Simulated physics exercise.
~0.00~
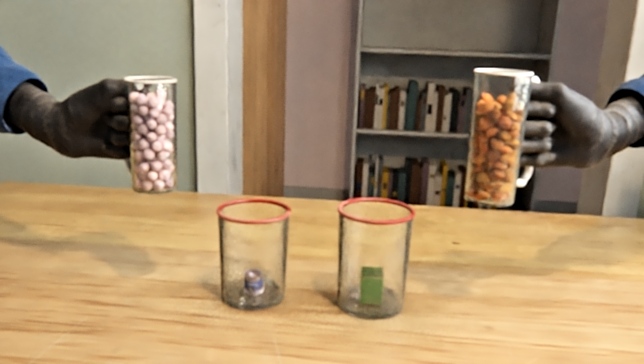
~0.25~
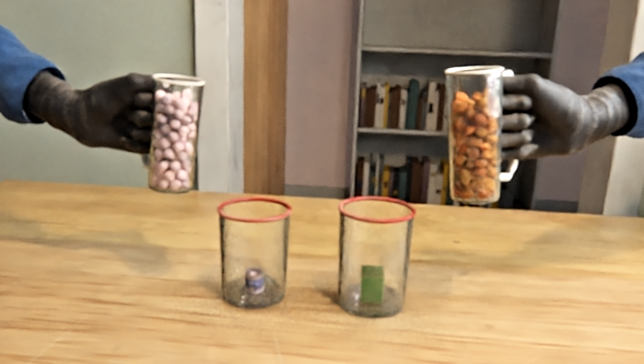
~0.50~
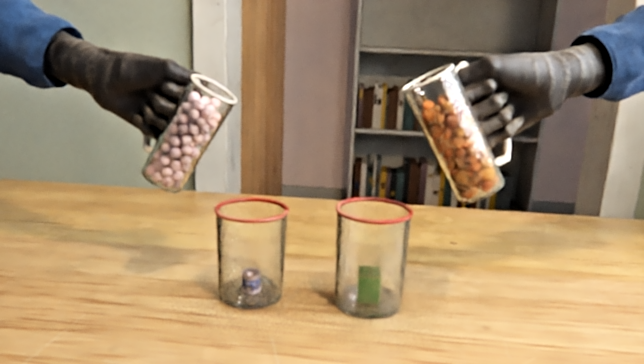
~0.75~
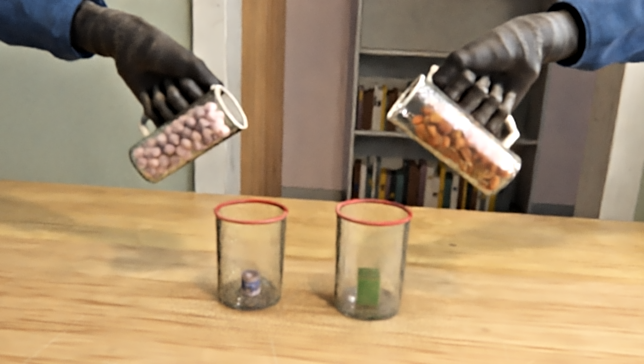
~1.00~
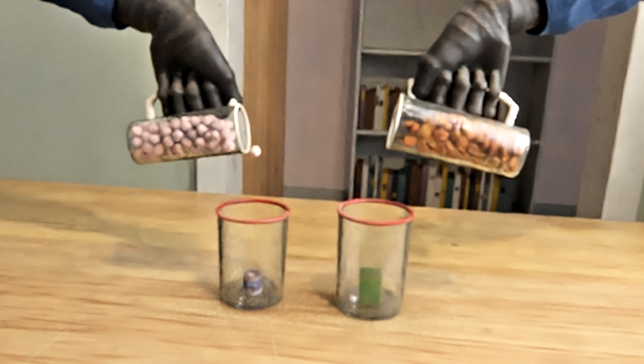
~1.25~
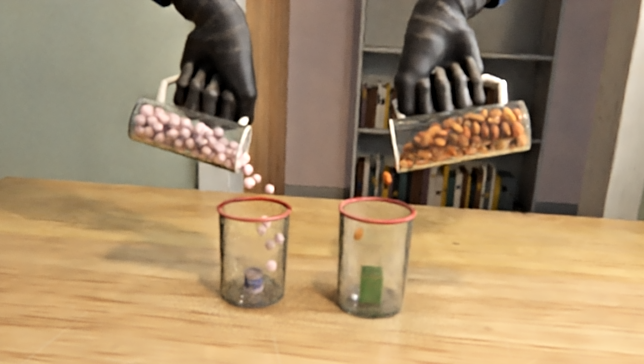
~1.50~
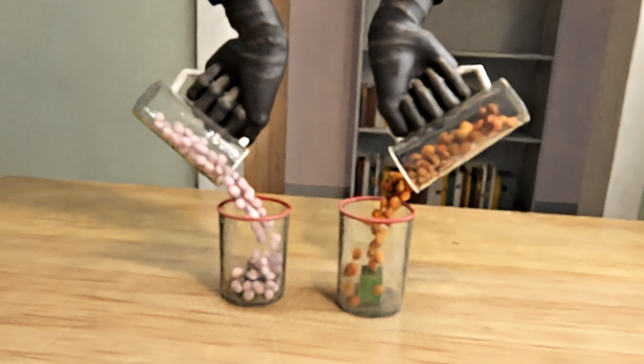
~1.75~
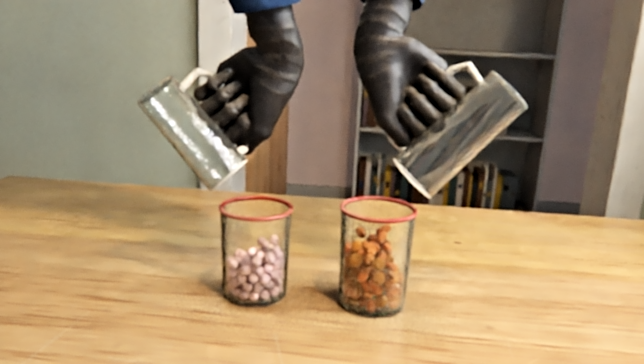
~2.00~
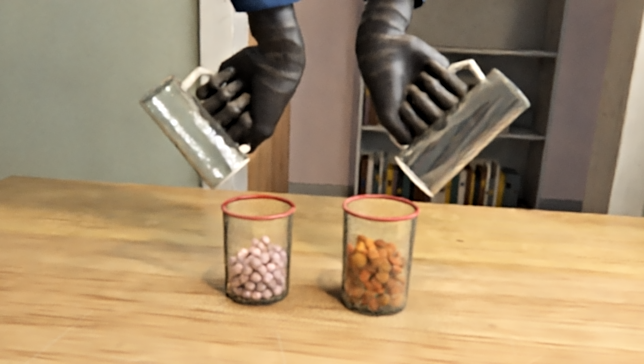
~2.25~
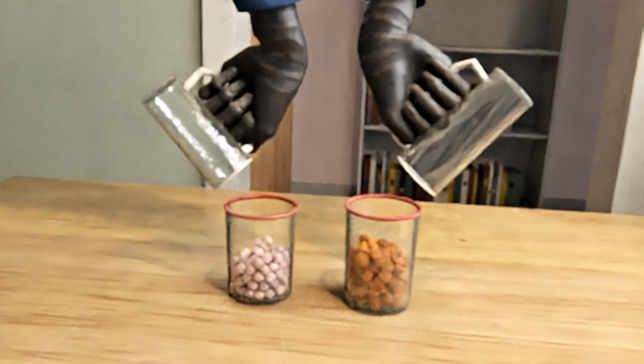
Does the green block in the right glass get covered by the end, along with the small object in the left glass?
Yes, both are hidden at the end. The orange pieces cover the green block on the right, and the pink balls cover the small object on the left.
